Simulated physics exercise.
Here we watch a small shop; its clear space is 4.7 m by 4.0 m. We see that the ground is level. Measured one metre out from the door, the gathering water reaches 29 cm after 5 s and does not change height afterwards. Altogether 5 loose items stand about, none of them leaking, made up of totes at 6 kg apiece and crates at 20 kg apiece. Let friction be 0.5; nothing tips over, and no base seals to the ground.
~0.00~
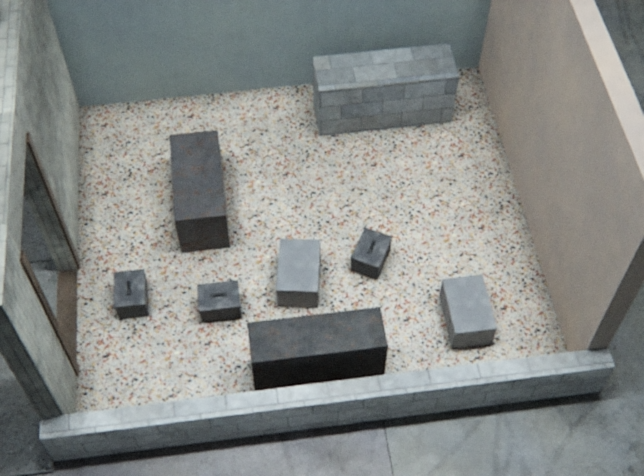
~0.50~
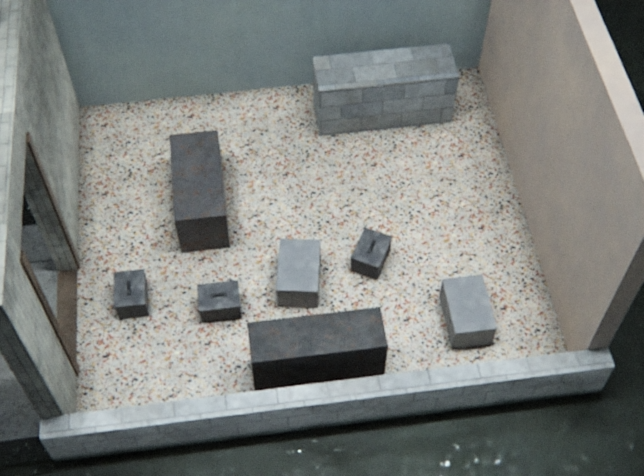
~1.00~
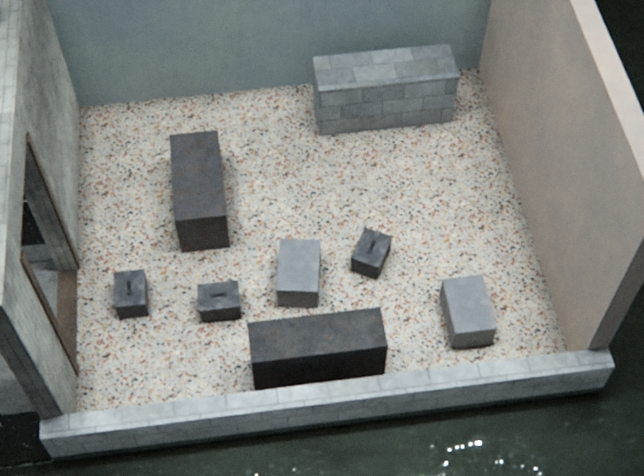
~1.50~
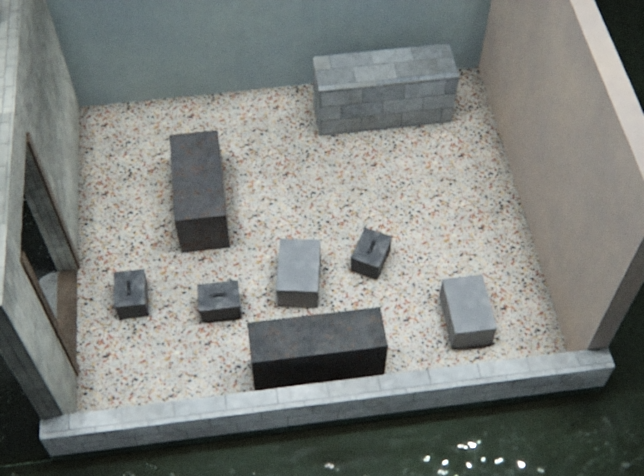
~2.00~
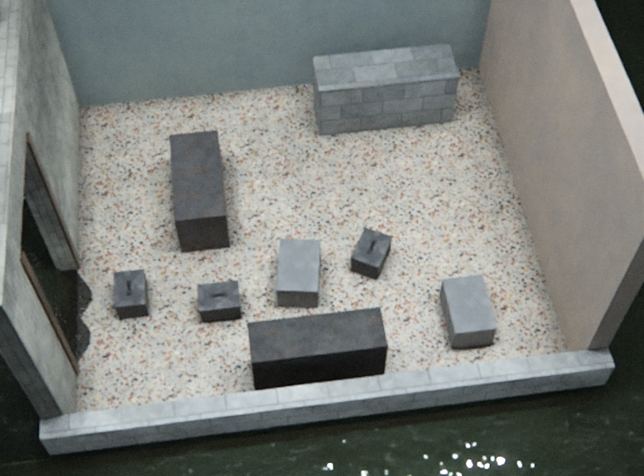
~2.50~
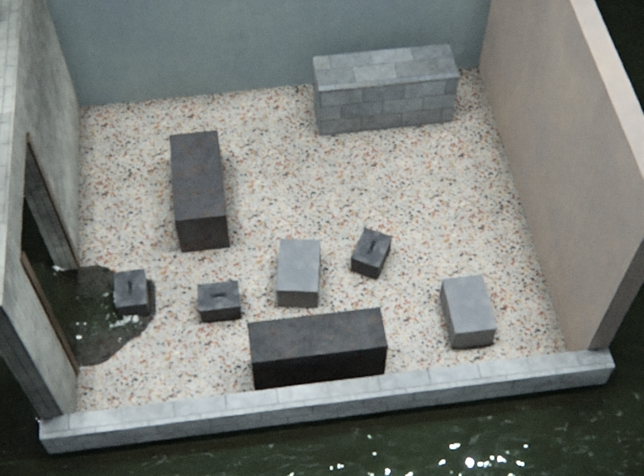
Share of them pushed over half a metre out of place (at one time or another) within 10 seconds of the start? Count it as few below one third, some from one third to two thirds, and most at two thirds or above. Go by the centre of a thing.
Most.
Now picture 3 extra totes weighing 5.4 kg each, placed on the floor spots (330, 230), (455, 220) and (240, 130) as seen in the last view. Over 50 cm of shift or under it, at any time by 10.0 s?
Note, in order of listing: Crosses the threshold, crosses the threshold, stays below the threshold.
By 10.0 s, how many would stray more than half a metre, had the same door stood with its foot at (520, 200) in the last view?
Then 4.
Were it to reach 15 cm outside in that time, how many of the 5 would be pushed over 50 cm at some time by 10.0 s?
That would make 2 of them.
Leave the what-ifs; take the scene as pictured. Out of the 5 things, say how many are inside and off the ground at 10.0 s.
I count 5.
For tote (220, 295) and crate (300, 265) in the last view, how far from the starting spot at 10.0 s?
They sit 250 cm and 200 cm away, in the order given.
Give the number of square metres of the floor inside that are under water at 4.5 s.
Some 5.5 m2 of it.
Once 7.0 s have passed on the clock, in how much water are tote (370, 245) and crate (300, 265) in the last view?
First about 7 cm, second about 8 cm.
After 3.5 s 1 of 5 are over 50 cm from their spots; 0 afloat.
After 4.5 s 1 of 5 are over 50 cm from their spots; 0 afloat.
After 7.0 s 4 of 5 are over 50 cm from their spots; 1 afloat.
After 10.0 s 5 of 5 are over 50 cm from their spots, and 5 have been at some point; 5 afloat.
